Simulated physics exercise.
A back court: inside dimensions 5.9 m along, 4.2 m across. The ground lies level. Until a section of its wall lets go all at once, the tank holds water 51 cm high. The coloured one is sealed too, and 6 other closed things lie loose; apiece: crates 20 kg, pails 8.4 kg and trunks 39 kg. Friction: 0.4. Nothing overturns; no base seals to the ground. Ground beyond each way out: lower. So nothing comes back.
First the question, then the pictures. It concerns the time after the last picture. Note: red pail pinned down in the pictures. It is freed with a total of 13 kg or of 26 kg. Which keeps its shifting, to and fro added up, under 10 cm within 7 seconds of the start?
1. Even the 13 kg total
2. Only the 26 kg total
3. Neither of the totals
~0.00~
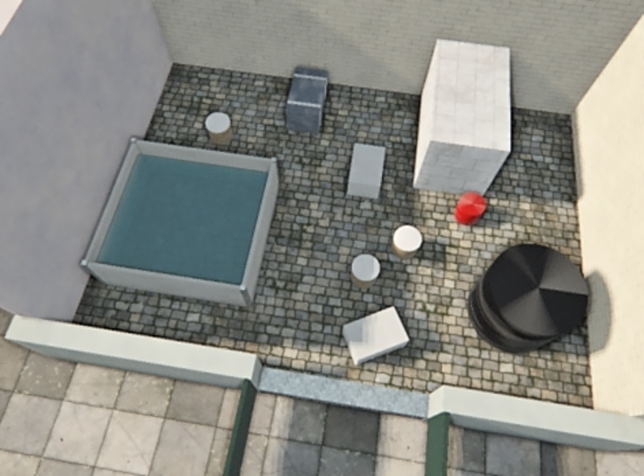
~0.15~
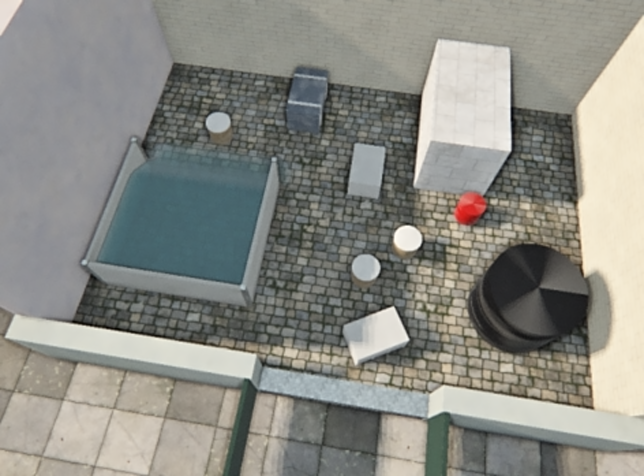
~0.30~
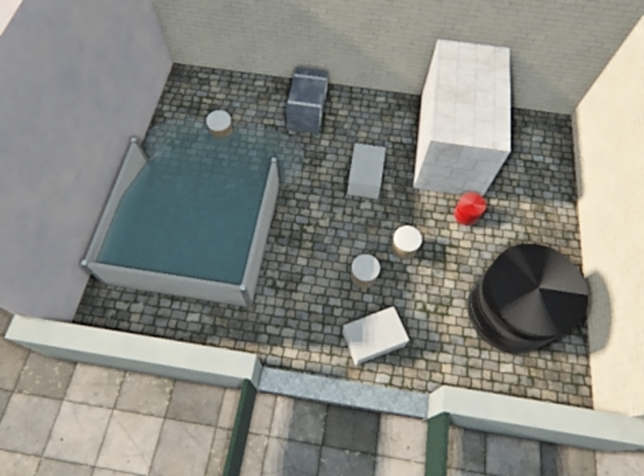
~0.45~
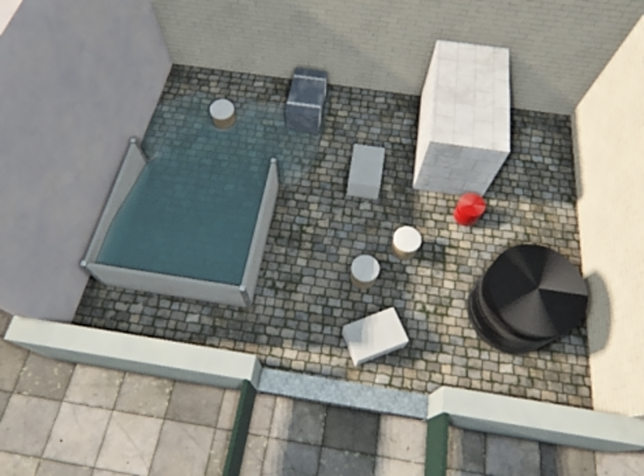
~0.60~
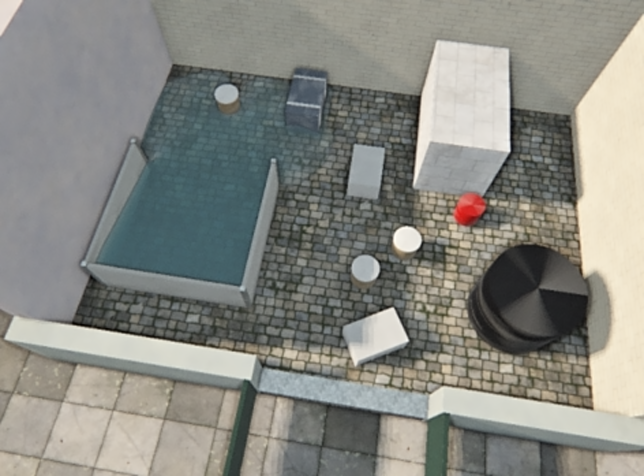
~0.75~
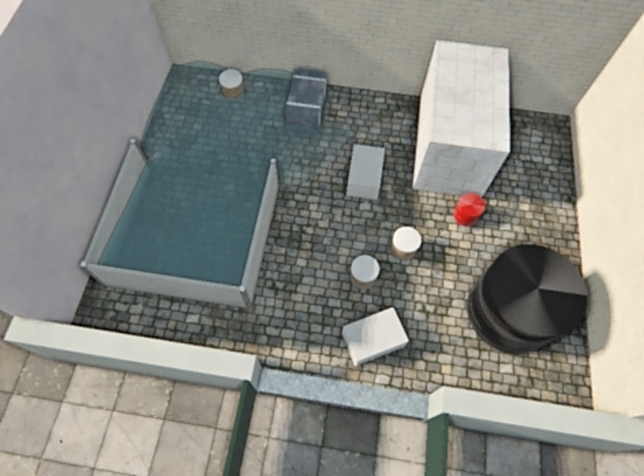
Even the 13 kg total.
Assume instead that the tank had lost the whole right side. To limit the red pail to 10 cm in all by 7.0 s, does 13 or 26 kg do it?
Under that change, neither pick does it.
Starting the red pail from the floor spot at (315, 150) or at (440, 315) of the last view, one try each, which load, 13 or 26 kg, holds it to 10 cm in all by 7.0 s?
At the first place you need the bigger mass, and at the second you need the bigger mass.
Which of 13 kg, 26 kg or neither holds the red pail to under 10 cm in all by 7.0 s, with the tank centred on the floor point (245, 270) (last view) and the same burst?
So then the lighter weight suffices.
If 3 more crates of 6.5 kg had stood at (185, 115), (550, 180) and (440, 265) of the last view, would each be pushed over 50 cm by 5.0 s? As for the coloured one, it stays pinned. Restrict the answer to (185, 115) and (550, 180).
One after the other: Goes beyond it, then does not reach it.
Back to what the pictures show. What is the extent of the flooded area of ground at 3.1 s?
Roughly 11.0 m2.
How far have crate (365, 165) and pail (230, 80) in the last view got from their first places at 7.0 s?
In order, they end up 250 cm and 200 cm from where they began.
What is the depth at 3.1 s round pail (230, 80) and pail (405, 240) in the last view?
Around 17 cm and 3 cm.
After 1.4 s the red pail would be 0 cm from its start with 13 kg and 0 cm from its start with 26 kg; 0 cm of water round it then.
After 3.1 s the red pail would be 0 cm from its start with 13 kg and 0 cm from its start with 26 kg; 0 cm of water round it then.
After 4.9 s the red pail would be 0 cm from its start with 13 kg and 0 cm from its start with 26 kg; 1 cm of water round it then.
After 7.0 s the red pail would be 0 cm from its start with 13 kg and 0 cm from its start with 26 kg; 1 cm of water round it then.
